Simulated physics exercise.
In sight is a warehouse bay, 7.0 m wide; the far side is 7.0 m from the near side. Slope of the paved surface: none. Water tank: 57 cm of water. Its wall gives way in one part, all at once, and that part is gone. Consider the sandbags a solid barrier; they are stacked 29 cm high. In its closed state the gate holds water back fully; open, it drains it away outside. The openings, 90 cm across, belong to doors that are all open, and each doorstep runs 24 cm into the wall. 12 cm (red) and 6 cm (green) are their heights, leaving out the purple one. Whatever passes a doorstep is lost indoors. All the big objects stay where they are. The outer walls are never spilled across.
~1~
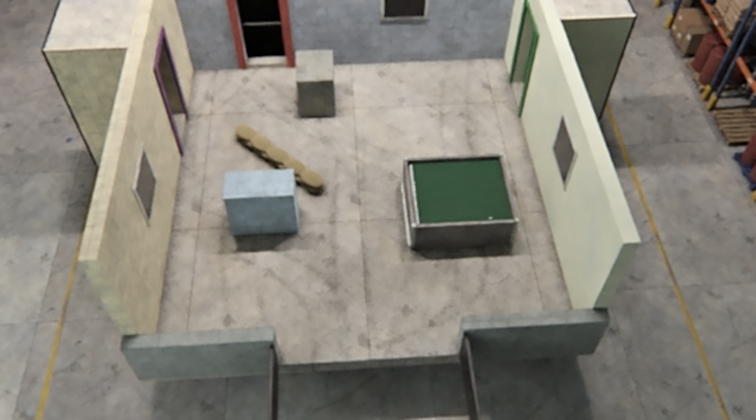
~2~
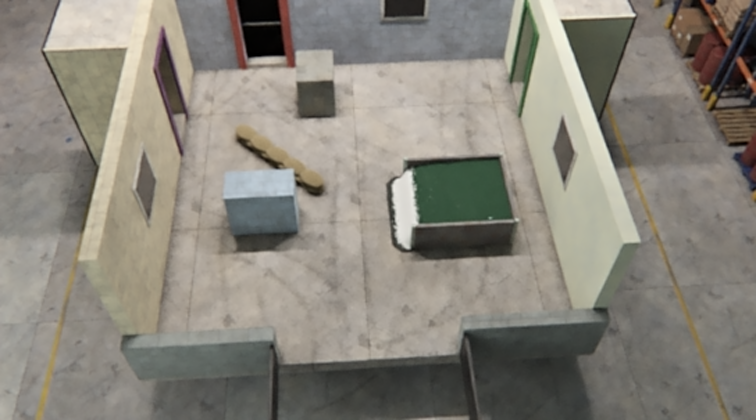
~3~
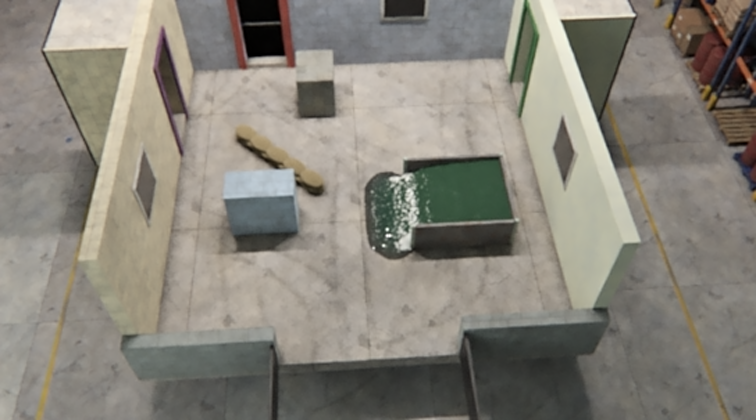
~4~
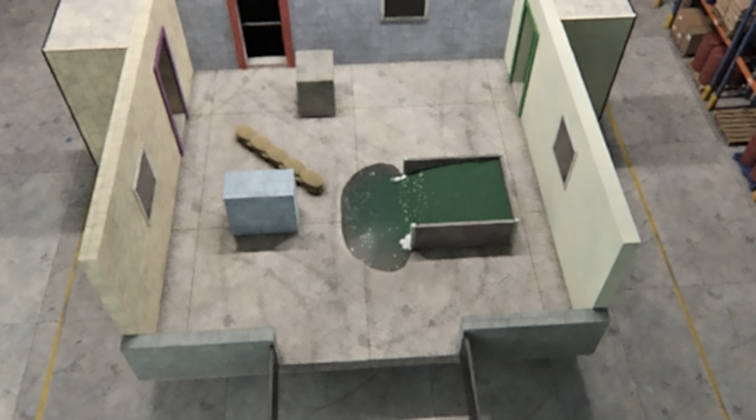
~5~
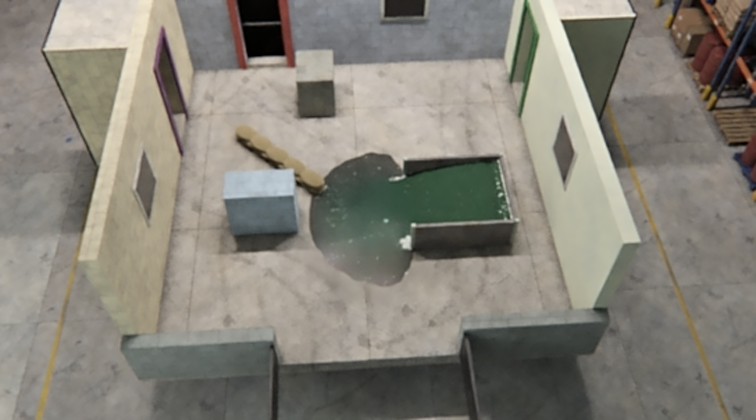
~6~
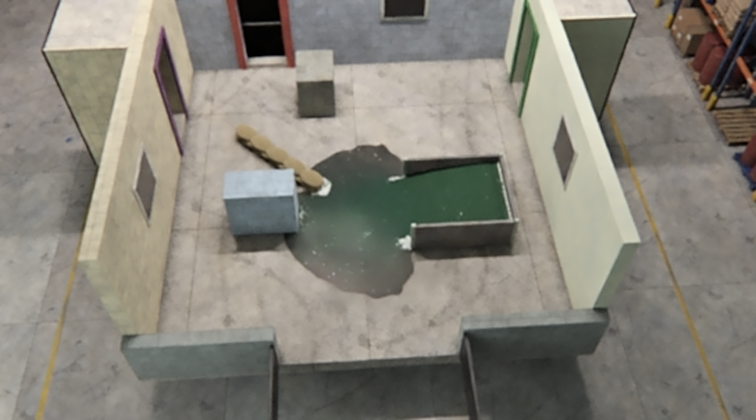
Dark green water burst out of the left side of a low, open tank, foamed white at first, then spread across the gray floor in a widening puddle that reached the pale blue block and sandbags.
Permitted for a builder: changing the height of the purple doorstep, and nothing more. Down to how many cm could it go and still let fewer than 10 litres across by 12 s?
I would say down to about 7 cm.
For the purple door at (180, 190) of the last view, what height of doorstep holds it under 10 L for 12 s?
7.0 cm.
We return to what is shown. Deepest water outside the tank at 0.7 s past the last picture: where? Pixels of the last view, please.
About (309, 210).
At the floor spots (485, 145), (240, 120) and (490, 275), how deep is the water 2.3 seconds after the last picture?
Approx. 0 / 2 / 0 cm.
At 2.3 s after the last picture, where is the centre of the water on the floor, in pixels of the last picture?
About (308, 220).
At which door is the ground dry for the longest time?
The green one.
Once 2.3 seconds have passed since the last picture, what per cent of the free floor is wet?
Near 45 per cent of the open floor.
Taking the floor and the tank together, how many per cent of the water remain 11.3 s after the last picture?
What remains is some 84 per cent of the water.
Then, 0.7 s after the last picture water covers 25 % of the floor, deepest (34 cm) near (309, 210); it has not reached the purple door.
Then, 2.3 s after the last picture water covers 45 % of the floor, deepest (28 cm) near (153, 358); 10 cm at the purple door, 0 litres in over its 18 cm doorstep.
Then, 11.3 s after the last picture water covers 80 % of the floor, deepest (6 cm) near (211, 132); 5 cm at the purple door, 0 litres in over its 18 cm doorstep.
At the purple door as built, the water peaked near 11 cm, 2.1 s after the last picture.
With a doorstep of 6.5 cm, 14 litres would have come in within the 12 s; with 8.5 cm, 4 litres. So under 10 litres takes about 7 cm.
